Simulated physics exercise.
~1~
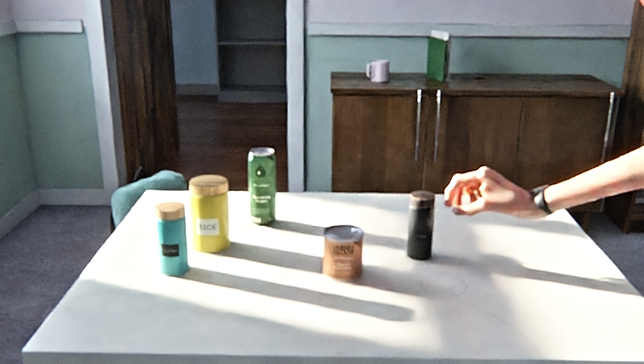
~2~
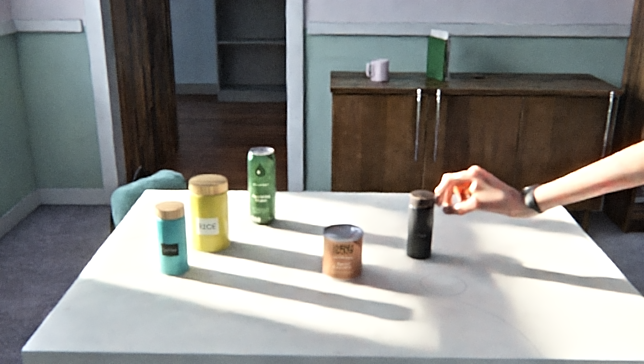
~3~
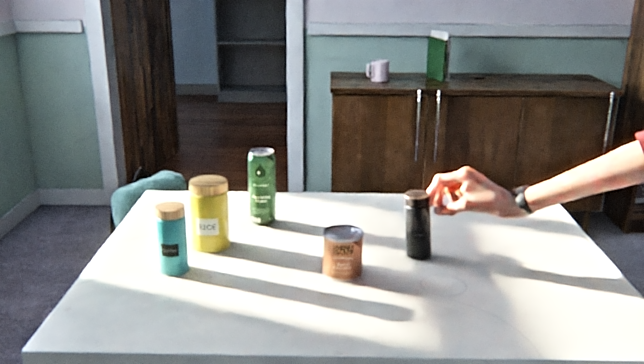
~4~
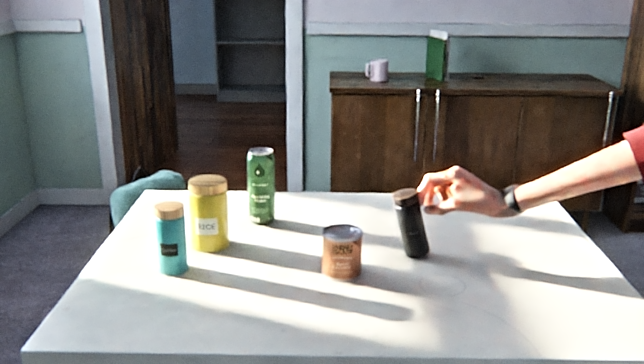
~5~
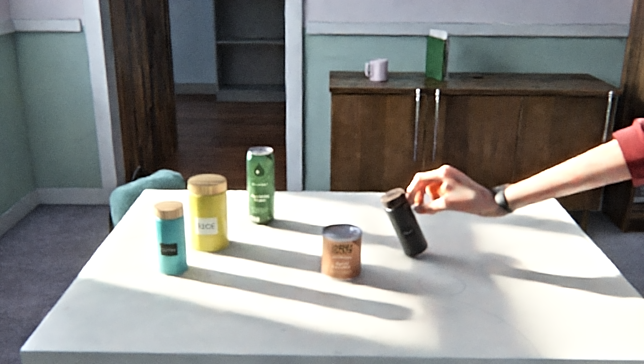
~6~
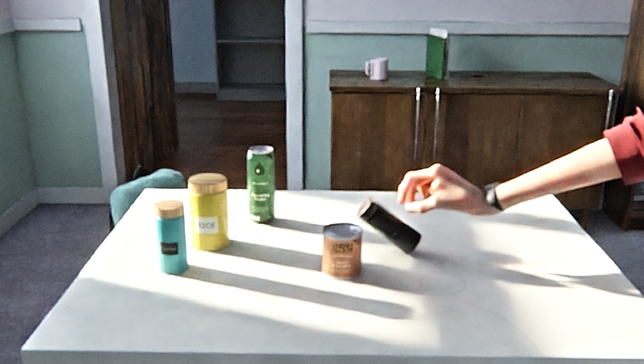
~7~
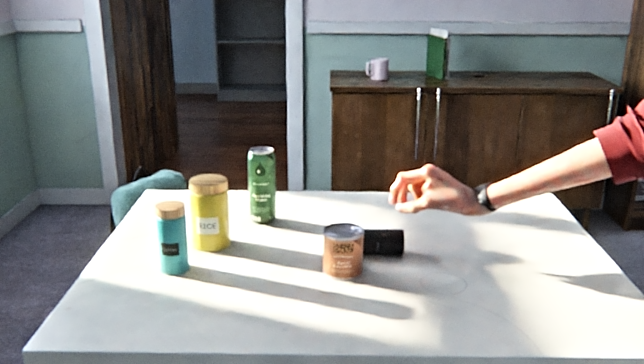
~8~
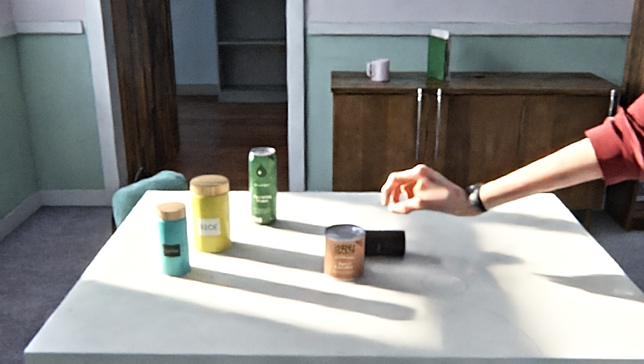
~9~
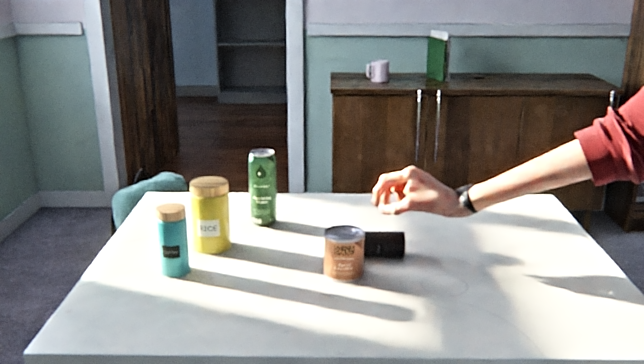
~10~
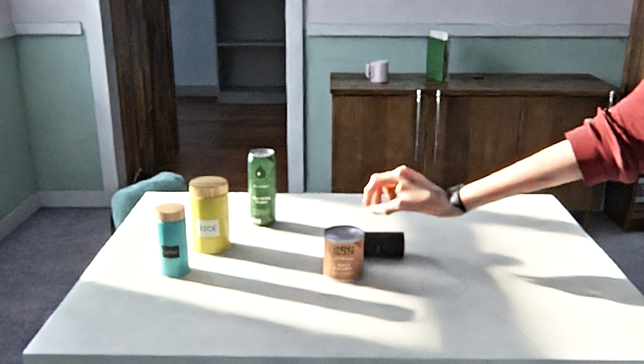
We see a hand reach in from the right toward a black shaker on a white table, pushing its top leftward until it tips over behind an orange tin. The shaker ends lying on its side while the other containers stay standing and the hand hovers above.
